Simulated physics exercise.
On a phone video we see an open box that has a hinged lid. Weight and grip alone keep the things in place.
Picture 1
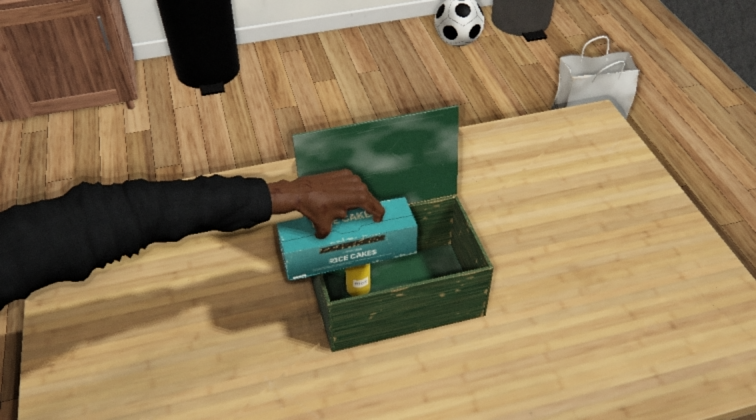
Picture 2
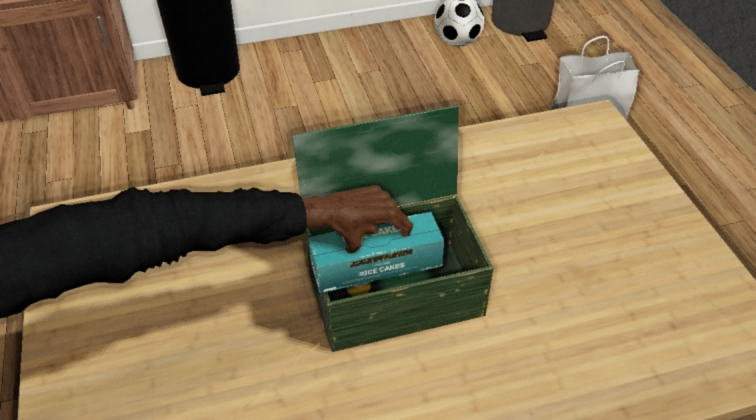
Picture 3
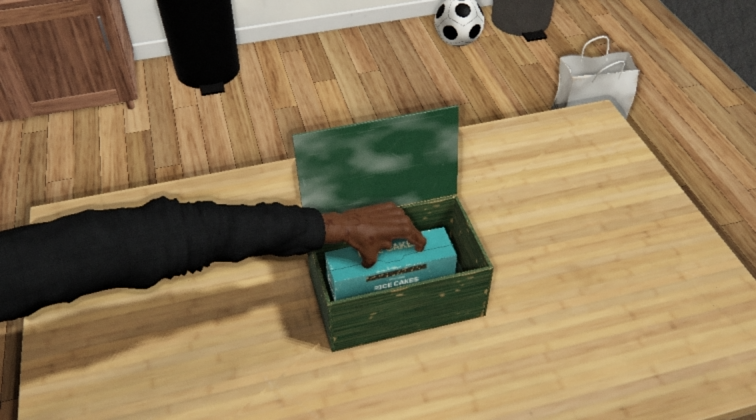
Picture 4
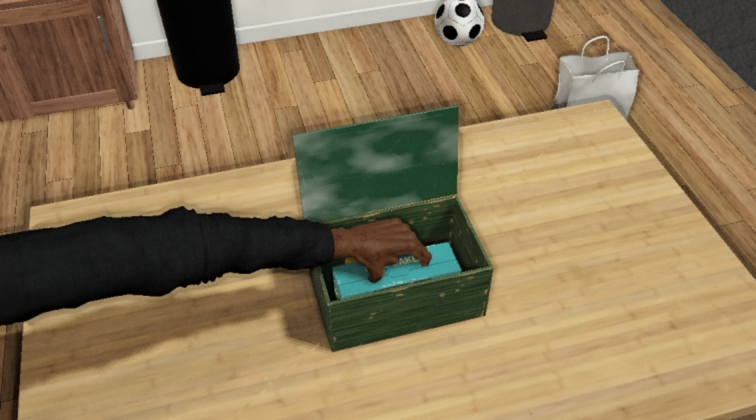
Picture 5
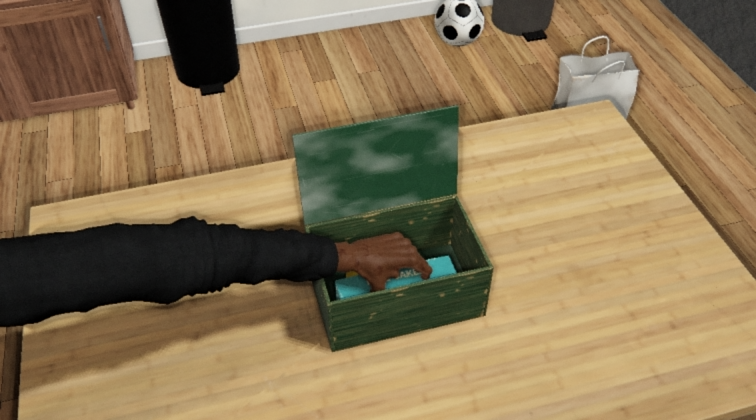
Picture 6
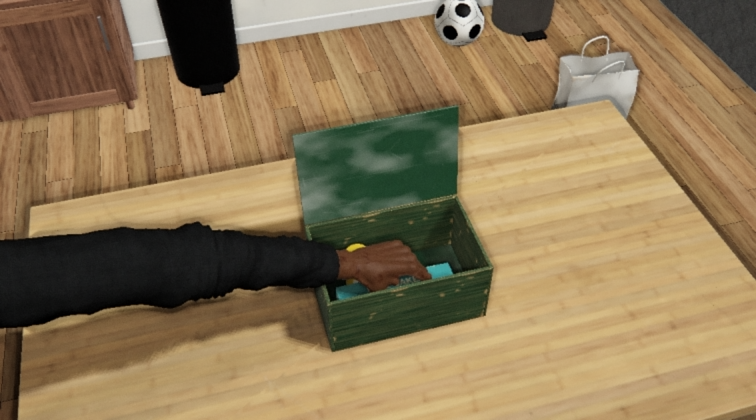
The footage shows a hand in a black sleeve holding a turquoise carton of rice cakes over an open green box with a yellow shaker inside, then moving it slightly right and lowering it down into the box.
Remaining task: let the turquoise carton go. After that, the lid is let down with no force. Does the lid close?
Lid seats.
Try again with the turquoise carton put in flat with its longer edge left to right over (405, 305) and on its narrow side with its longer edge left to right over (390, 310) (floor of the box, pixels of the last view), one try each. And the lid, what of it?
Lid: First try closed, second try closed.
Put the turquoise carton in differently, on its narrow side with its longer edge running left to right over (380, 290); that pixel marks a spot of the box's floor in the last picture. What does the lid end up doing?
Result: Lid shut.
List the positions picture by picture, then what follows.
In the first picture, on its way; turquoise carton (348, 238); yellow shaker (358, 271).
In the second picture, on its way; turquoise carton (376, 252).
In the third picture, on its way; turquoise carton (390, 266).
In the fourth picture, on its way; turquoise carton (397, 280).
In the fifth picture, on its way.
In the sixth picture, in place under the hand.
Then, 1.10 s past the last view, lid starting down.
Then, 1.60 s past the last view, lid 59° above the rim.
Then, 1.90 s past the last view, lid 37° above the rim.
Then, 2.20 s past the last view, lid 13° above the rim.
Finally, lid shut; both still in place. Final places as the last picture's camera would see them, turquoise carton near (398, 300).
